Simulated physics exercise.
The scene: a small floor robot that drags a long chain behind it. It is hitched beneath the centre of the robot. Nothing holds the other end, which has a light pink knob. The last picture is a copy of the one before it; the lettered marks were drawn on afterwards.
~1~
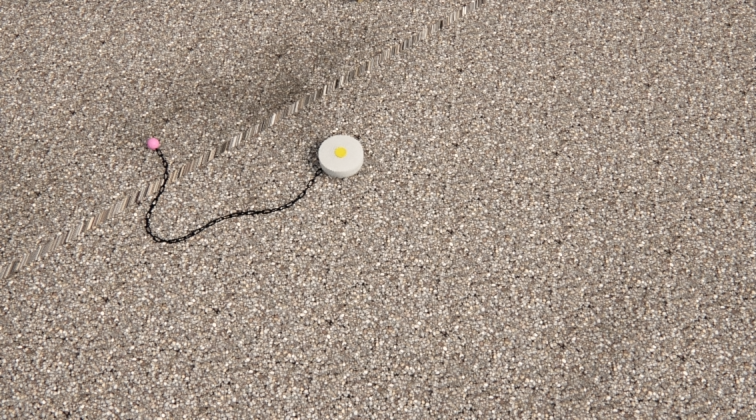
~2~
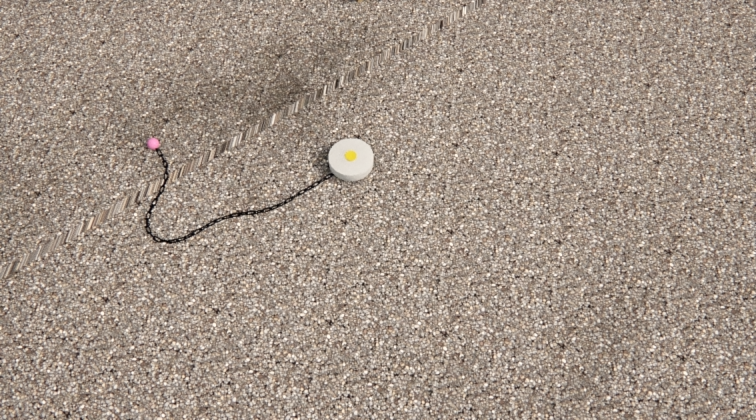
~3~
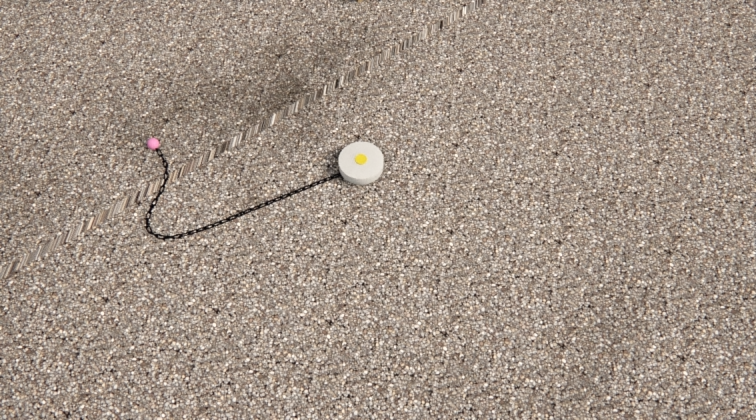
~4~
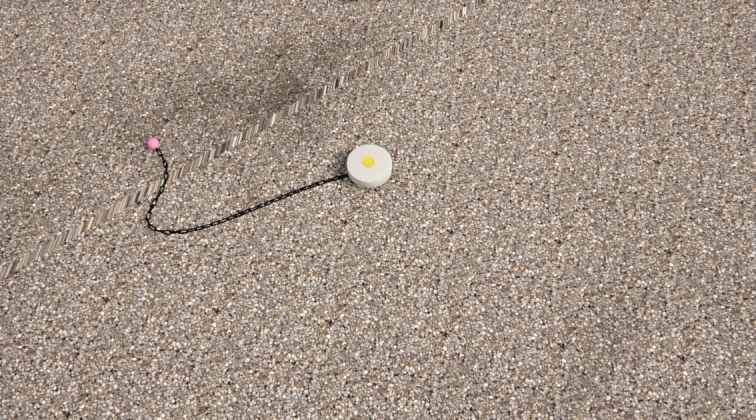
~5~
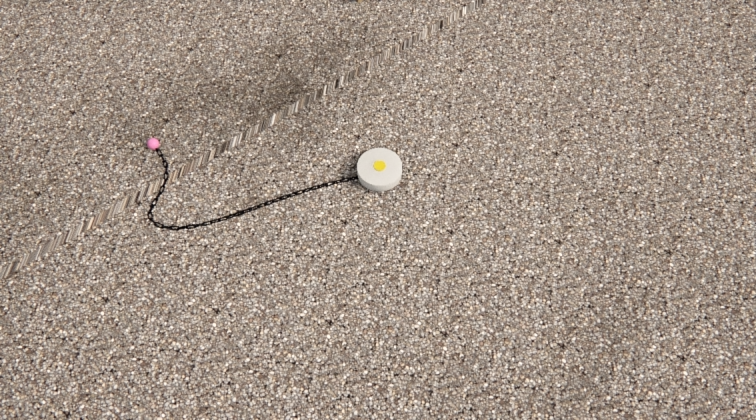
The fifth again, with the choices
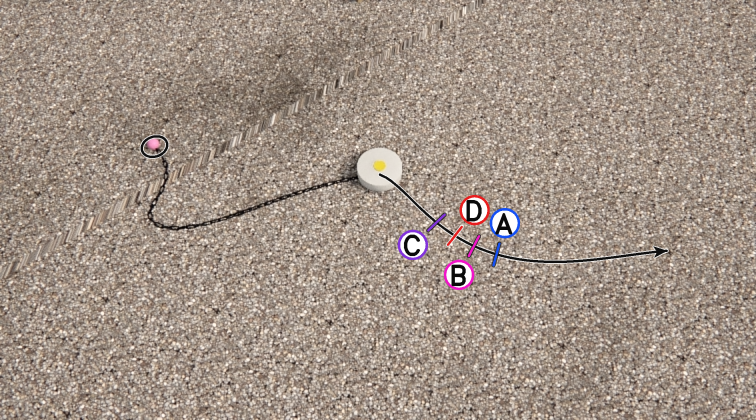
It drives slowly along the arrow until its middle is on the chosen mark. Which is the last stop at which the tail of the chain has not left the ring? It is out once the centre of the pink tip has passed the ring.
D.
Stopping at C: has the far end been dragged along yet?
No.
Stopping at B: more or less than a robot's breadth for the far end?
Less.
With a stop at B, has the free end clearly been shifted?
Yes.
On the marked copy, A at (496, 254); B at (474, 246); C at (436, 222); D at (455, 236); the ring at (155, 147); the route from (380, 175) via (510, 258) to (667, 251).
Following D. Soon after the start, robot (406, 190), middle of the chain (238, 212), free end (153, 144).
Later, robot (431, 214), middle of the chain (261, 208), free end (153, 144).
In the end, robot (456, 232), middle of the chain (286, 208), free end (156, 147); the free end is still in its ring.
As for the rest, A drags the free end to (176, 167); B drags the free end to (162, 157); C is safe but short.
